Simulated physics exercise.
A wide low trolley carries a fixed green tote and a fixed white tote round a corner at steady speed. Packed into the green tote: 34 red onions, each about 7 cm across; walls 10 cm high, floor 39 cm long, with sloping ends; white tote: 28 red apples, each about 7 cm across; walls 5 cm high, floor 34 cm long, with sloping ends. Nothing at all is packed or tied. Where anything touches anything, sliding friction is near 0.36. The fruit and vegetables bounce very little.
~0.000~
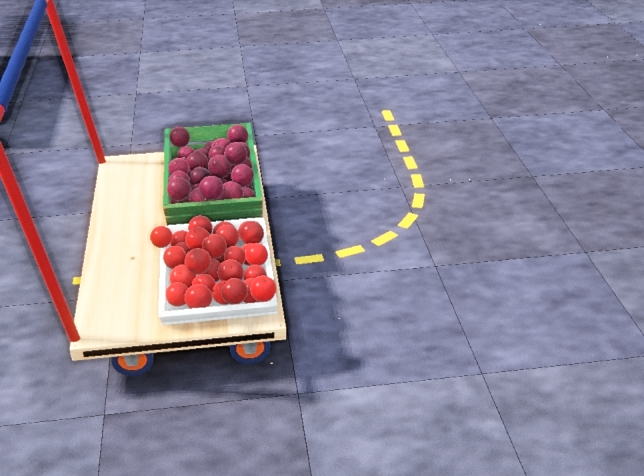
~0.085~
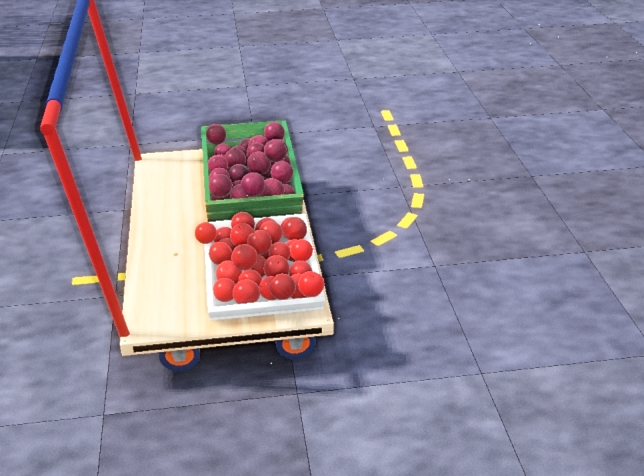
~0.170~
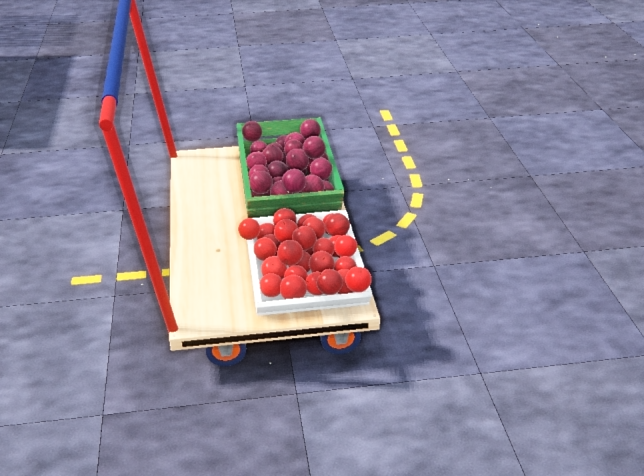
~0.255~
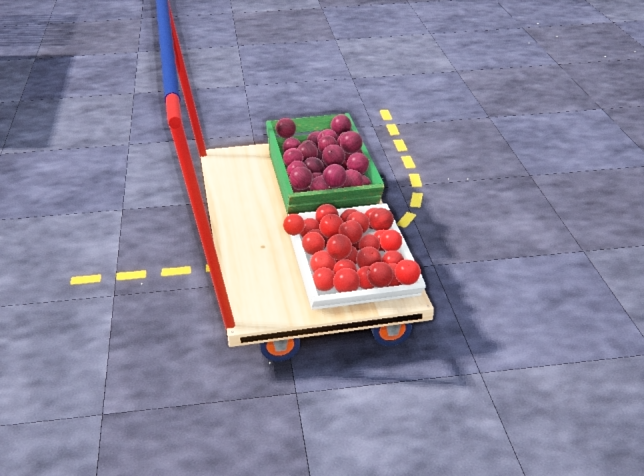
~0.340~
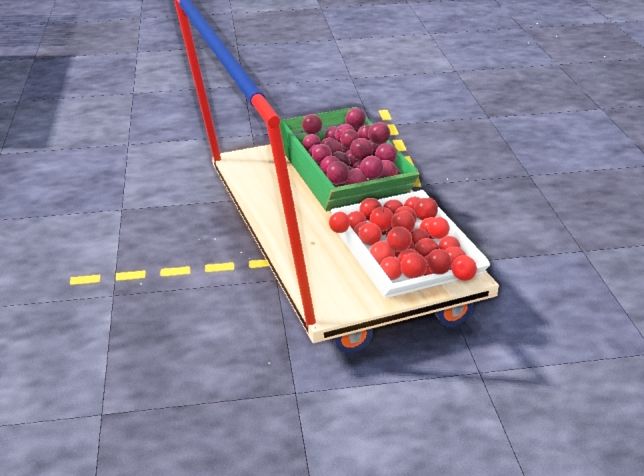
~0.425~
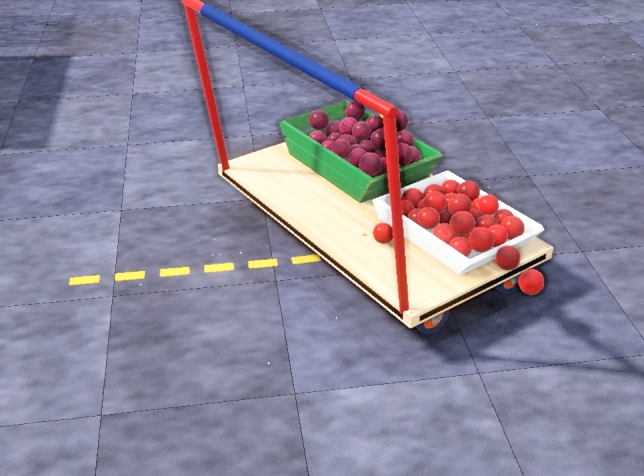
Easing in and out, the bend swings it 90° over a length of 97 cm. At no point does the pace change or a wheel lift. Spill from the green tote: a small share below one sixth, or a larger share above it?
Below one sixth.
After 0.51 s, the green tote is down by 1 of 34 and the white tote is down by 3 of 28.
After 0.64 s, the green tote is down by 1 of 34 and the white tote is down by 9 of 28.
After 0.84 s, the green tote is down by 1 of 34 and the white tote is down by 12 of 28.
Final count (at 1.29 s), the green tote is down by 1 of 34 and the white tote is down by 12 of 28. Asked share, 1 of 34, 3 per cent.
